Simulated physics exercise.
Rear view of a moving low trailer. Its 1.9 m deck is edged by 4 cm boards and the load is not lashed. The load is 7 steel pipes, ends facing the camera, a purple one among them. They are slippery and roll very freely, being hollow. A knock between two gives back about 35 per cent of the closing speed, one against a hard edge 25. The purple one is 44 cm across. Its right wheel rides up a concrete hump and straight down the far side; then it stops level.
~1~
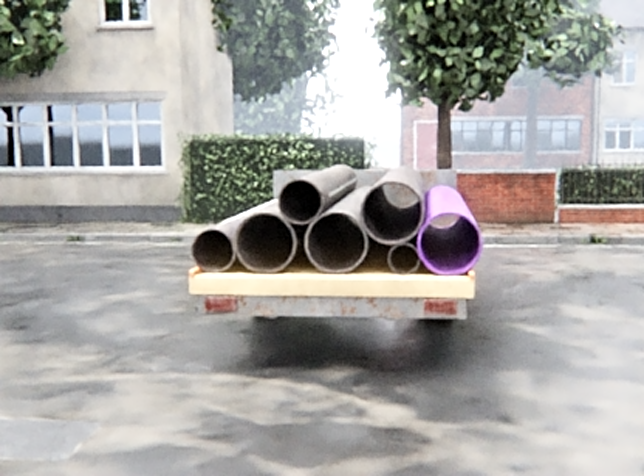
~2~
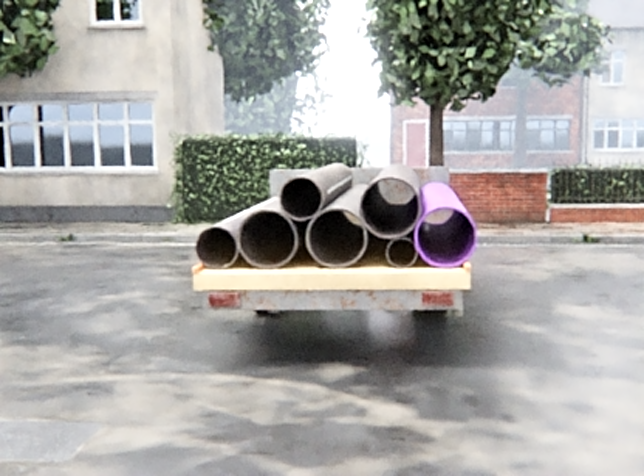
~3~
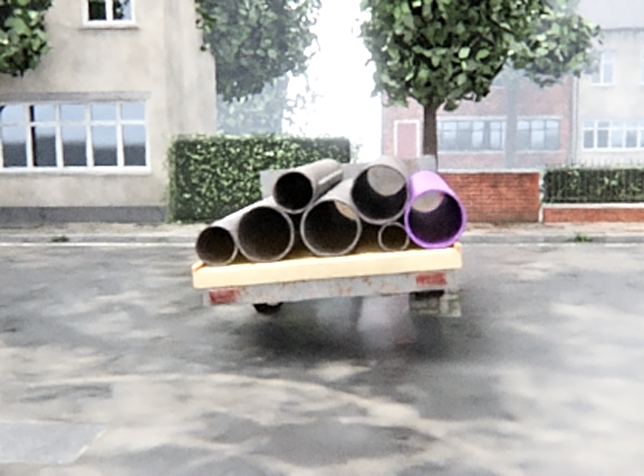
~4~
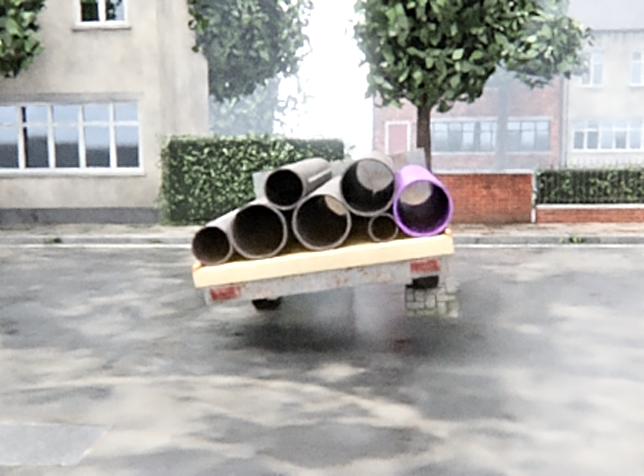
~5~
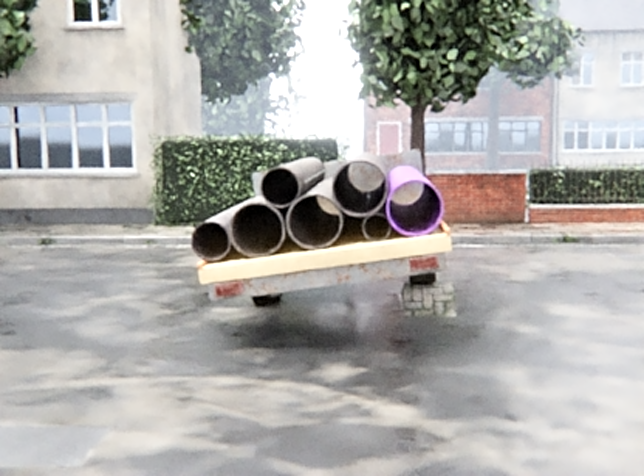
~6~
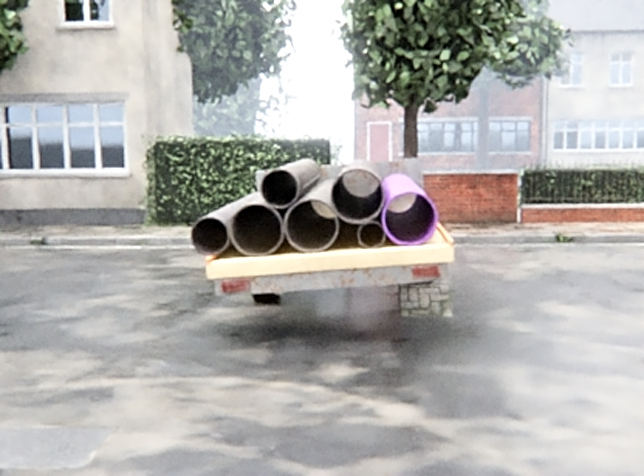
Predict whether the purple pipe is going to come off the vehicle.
The purple pipe is still aboard.
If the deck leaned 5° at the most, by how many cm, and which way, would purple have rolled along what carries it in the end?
Some 0 cm leftwards.
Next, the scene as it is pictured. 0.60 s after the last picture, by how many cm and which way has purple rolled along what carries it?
Purple 30 left.
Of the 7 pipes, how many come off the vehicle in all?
The count is 1.
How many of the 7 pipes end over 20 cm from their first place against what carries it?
The count is 5.
Then, 0.6 s past the sixth picture, purple is on the deck, 45 cm from the right edge, rolling left; 1 gone from the deck.
Then, 1.4 s past the sixth picture, purple is on the deck, 40 cm from the right edge, rolling right; 1 gone from the deck.
Then, 2.2 s past the sixth picture, purple is on the deck, 15 cm from the right edge, rolling right; 1 gone from the deck.
Finally (3.2 s after the last picture), purple is on the deck, 30 cm from the right edge; 1 gone from the deck.
